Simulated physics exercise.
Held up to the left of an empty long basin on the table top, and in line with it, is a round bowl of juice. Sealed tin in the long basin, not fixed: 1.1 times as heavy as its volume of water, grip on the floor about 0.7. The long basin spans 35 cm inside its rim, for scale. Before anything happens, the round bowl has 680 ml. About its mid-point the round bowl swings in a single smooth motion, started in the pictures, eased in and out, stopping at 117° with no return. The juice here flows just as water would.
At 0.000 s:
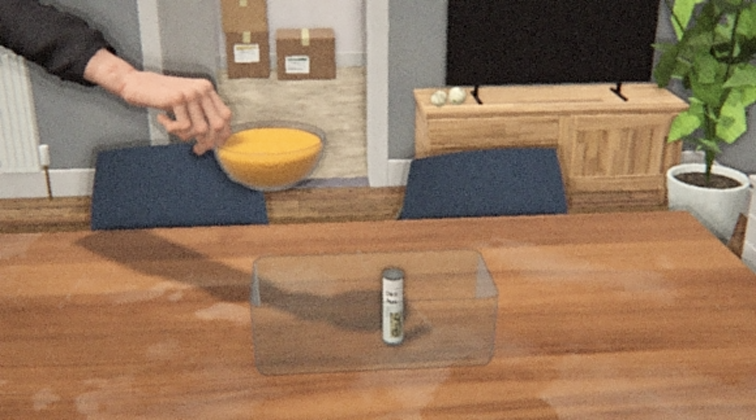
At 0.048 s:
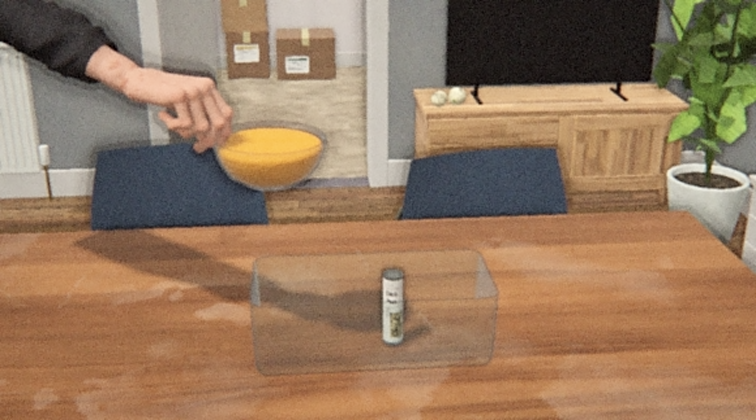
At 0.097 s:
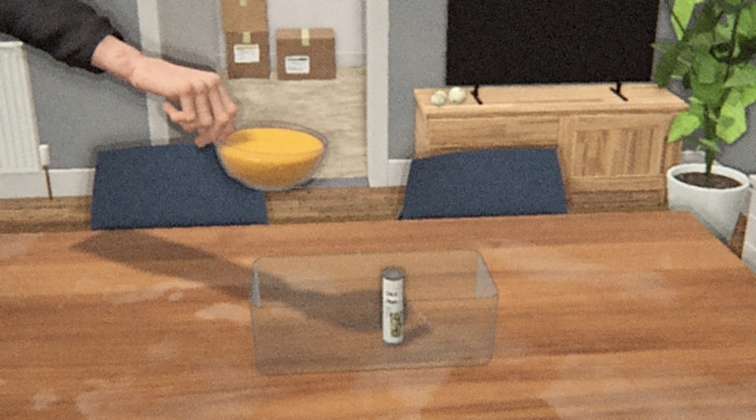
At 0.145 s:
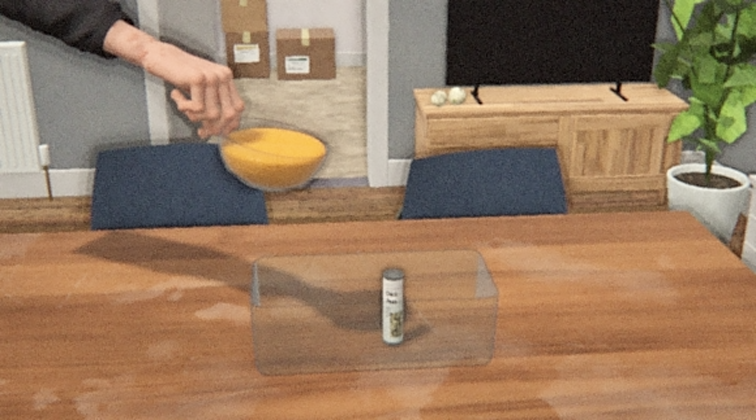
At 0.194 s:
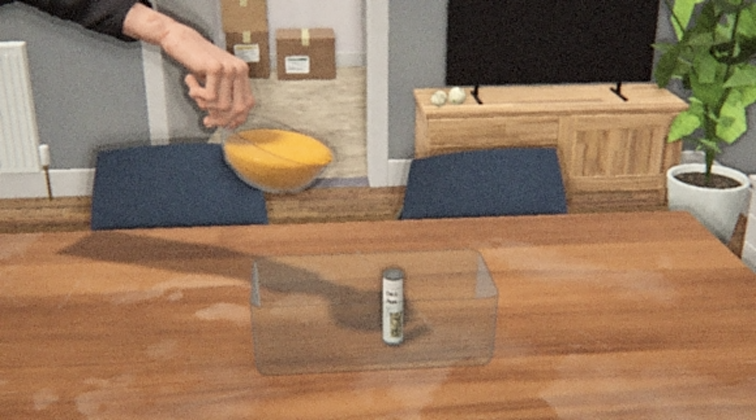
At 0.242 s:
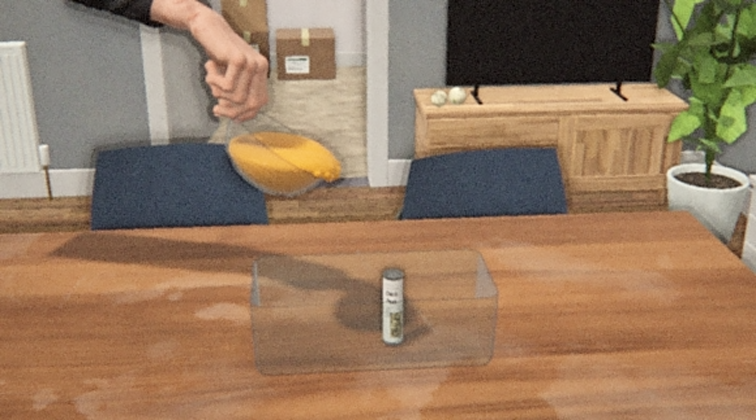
Glass bowl of orange juice tilting rightward in a hand above a wooden table, beside a clear basin holding a small tin.
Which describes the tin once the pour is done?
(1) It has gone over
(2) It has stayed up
1.
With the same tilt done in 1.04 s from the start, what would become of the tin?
Well, the tin simply holds firm.
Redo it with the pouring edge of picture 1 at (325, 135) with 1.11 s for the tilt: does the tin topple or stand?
After that, the tin stays vertical.
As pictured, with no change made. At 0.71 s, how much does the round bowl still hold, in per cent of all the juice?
Near 0 percent, more or less.
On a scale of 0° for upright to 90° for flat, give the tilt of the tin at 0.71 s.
About 10 degrees from upright.
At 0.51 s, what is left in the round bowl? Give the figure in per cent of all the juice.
3 %.
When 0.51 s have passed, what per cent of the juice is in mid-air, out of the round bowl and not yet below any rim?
Roughly 44 percent.
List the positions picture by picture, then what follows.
In the first picture, it leans 0°; its right rim is at (325, 137); the juice meets the walls at (216, 144) and (322, 141); the long basin's rim runs from (252, 282) to (489, 273); the tin's top is at (393, 277).
In the second picture, it leans 2°; its right rim is at (325, 138); the juice meets the walls at (216, 143) and (323, 142).
In the third picture, it leans 7°; its right rim is at (327, 143); the juice meets the walls at (218, 141) and (324, 145).
In the fourth picture, it leans 14°; its right rim is at (328, 150); the juice meets the walls at (221, 140) and (326, 147).
In the fifth picture, it leans 25°; its right rim is at (329, 160); the juice meets the walls at (224, 140) and (328, 154); 4 per cent is over the edge.
In the sixth picture, it leans 37°; its right rim is at (327, 172); the juice meets the walls at (229, 143) and (314, 156); 12 per cent is over the edge.
By 0.51 s the tilt is 106° and 3 per cent is still to pour; the tin stands where it began.
By 0.71 s the tilt is 117° and 0 per cent is still to pour; the tin leans 12°.
By 0.92 s the tilt is 117° and 0 per cent is still to pour; the tin leans 30°.
By 1.14 s the tilt is 117° and 0 per cent is still to pour; the tin lies on its side.
At rest the tin lies on its side.
